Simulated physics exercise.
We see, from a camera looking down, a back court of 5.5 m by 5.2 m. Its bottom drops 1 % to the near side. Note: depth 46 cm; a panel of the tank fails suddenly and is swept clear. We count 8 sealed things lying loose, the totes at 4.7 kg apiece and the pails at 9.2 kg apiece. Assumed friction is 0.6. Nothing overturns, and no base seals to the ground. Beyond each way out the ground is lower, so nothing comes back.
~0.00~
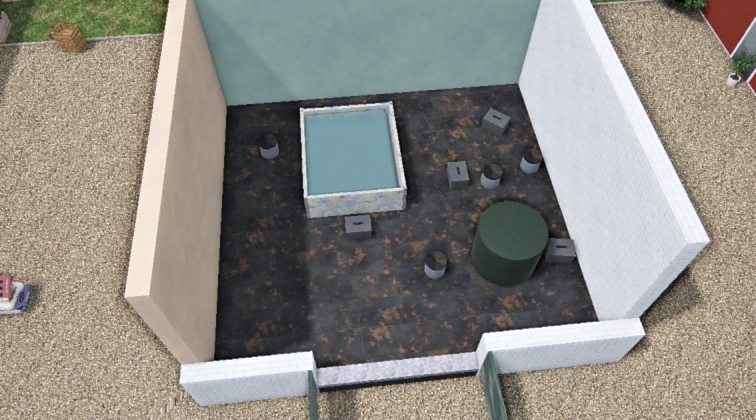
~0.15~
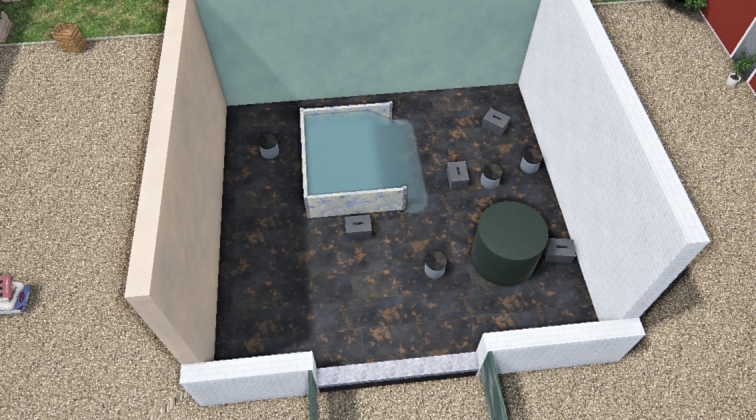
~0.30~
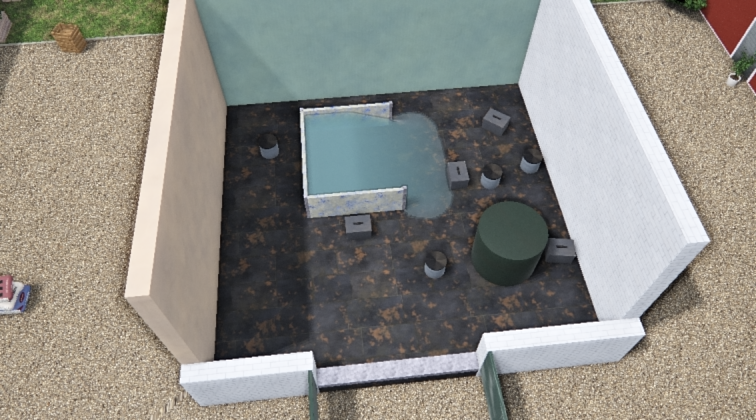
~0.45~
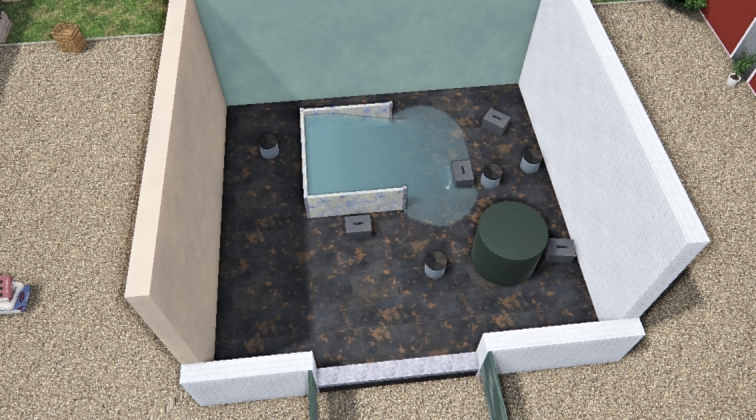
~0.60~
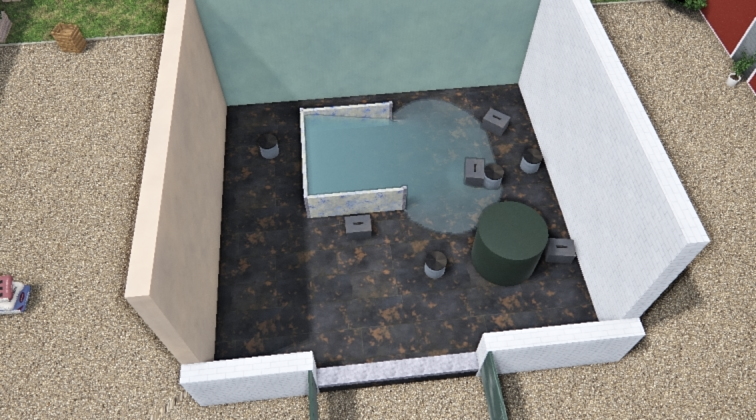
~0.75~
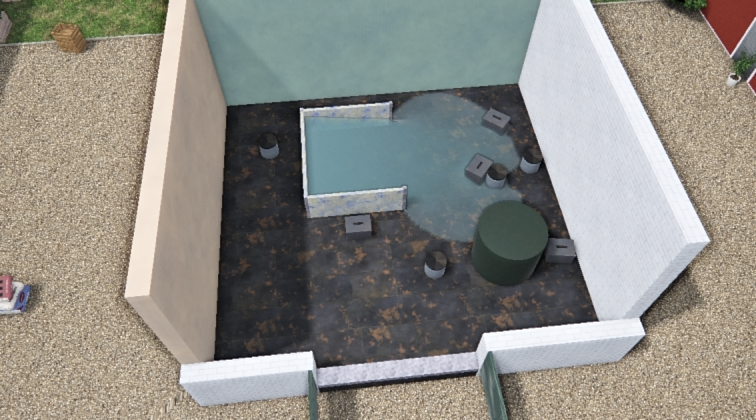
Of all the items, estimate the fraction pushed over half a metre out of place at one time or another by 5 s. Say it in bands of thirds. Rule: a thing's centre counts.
I would put it between one and two thirds.
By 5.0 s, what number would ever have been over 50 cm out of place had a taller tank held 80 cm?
6.
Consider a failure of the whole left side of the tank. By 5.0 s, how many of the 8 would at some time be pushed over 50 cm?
The answer then is 1.
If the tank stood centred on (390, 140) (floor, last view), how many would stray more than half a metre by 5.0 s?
5.
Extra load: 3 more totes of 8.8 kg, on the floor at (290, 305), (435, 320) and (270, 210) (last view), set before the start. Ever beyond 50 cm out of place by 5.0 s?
Check, in order - not exceeded, not exceeded, not exceeded.
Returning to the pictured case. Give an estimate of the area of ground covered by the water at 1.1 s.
10.5 m2.
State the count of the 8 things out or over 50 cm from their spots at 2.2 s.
5 of them.
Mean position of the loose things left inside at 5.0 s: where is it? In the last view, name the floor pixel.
Mean position approx. (419, 231).
After 1.1 s 1 of 8 are over 50 cm from their spots; 1 afloat.
After 2.2 s 5 of 8 are over 50 cm from their spots; 4 afloat.
After 3.5 s 5 of 8 are over 50 cm from their spots; 3 afloat.
After 5.0 s 5 of 8 are over 50 cm from their spots, and 5 have been at some point; 2 afloat.
